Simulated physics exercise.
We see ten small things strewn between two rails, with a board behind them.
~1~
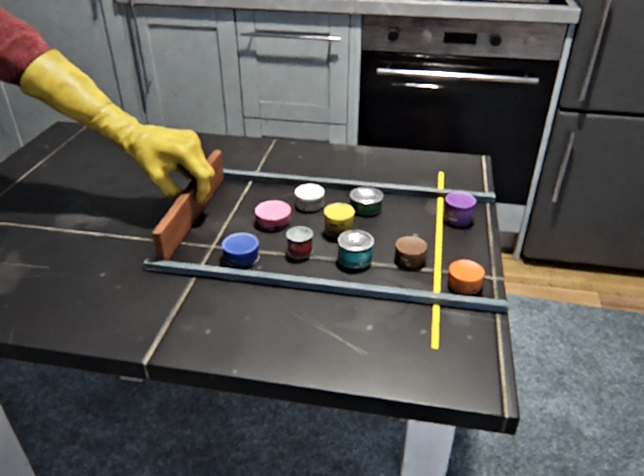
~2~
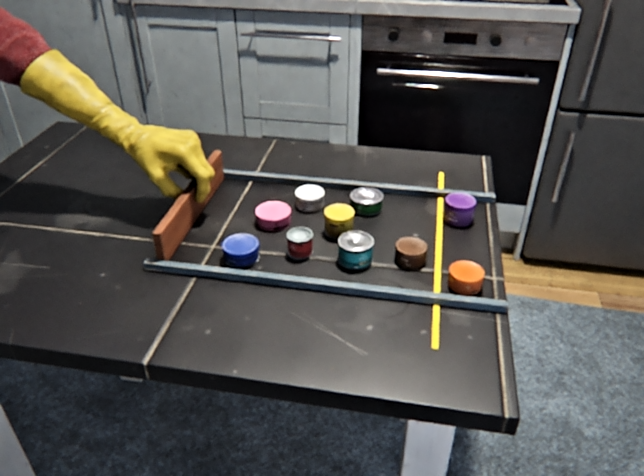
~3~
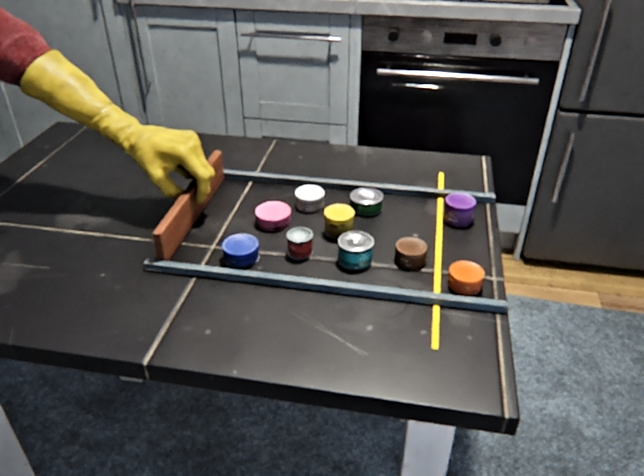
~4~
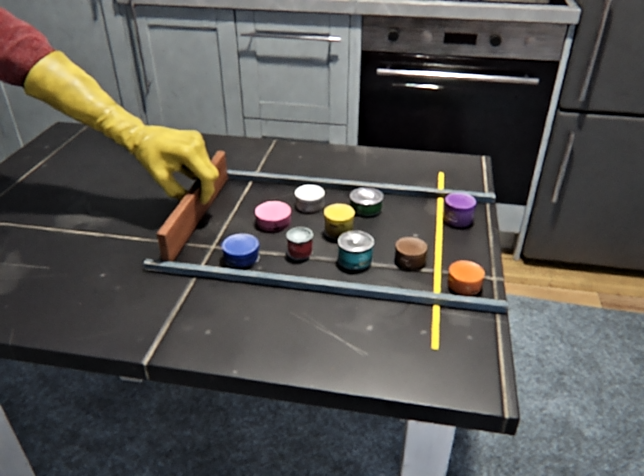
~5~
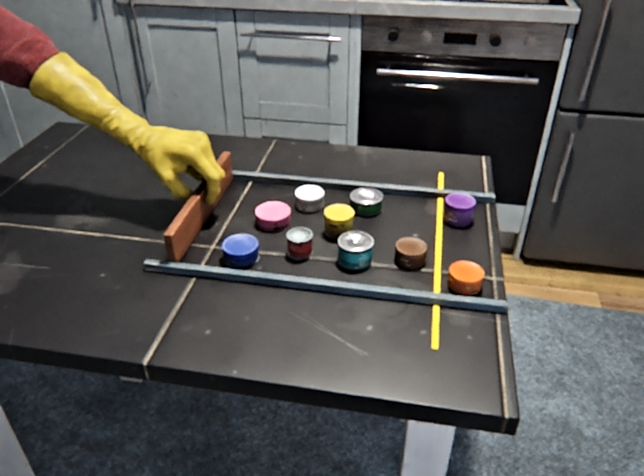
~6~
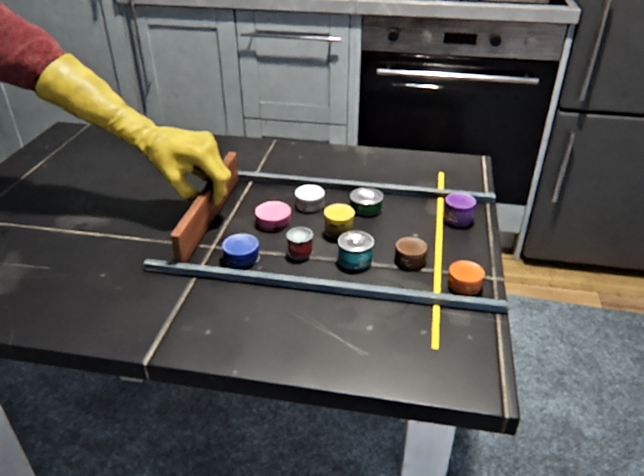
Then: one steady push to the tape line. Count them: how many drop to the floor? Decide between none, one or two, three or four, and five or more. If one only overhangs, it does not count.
The push will send just one or two off the table.
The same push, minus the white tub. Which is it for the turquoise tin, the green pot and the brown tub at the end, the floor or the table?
Turquoise tin - safe, green pot - safe, brown tub - gone.
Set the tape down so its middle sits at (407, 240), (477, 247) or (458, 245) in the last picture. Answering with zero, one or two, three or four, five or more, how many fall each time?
No fall at all; five or over; either three or four.
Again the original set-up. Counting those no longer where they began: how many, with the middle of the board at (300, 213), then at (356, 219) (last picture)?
One spot: 5. Other spot: 8.
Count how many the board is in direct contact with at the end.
Result: 4 in all.
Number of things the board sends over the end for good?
Altogether the count is 1.
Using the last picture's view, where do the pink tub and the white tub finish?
Pink tub: (458, 236); white tub: (455, 212).
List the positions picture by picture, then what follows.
The first picture shows orange tub (466, 278); purple tub (459, 209); brown tub (411, 253); board (193, 202); tape (439, 242).
The second picture shows purple tub (459, 210); pink tub (274, 216).
The third picture shows brown tub (411, 253); board (193, 202).
The fourth picture shows orange tub (466, 278); red tin (300, 244).
The fifth picture shows purple tub (459, 210); yellow pot (339, 222).
The sixth picture shows orange tub (466, 278); purple tub (459, 210); brown tub (411, 253); board (209, 204); tape (439, 243).
Early on, none off yet; orange tub at rest near (466, 278); purple tub at rest near (459, 210); brown tub at rest near (411, 253).
A while later, none off yet; orange tub at rest near (466, 278); purple tub at rest near (459, 210); brown tub travelled a little near (430, 255).
Finally, the number that fall off is one or two; lost, brown tub.
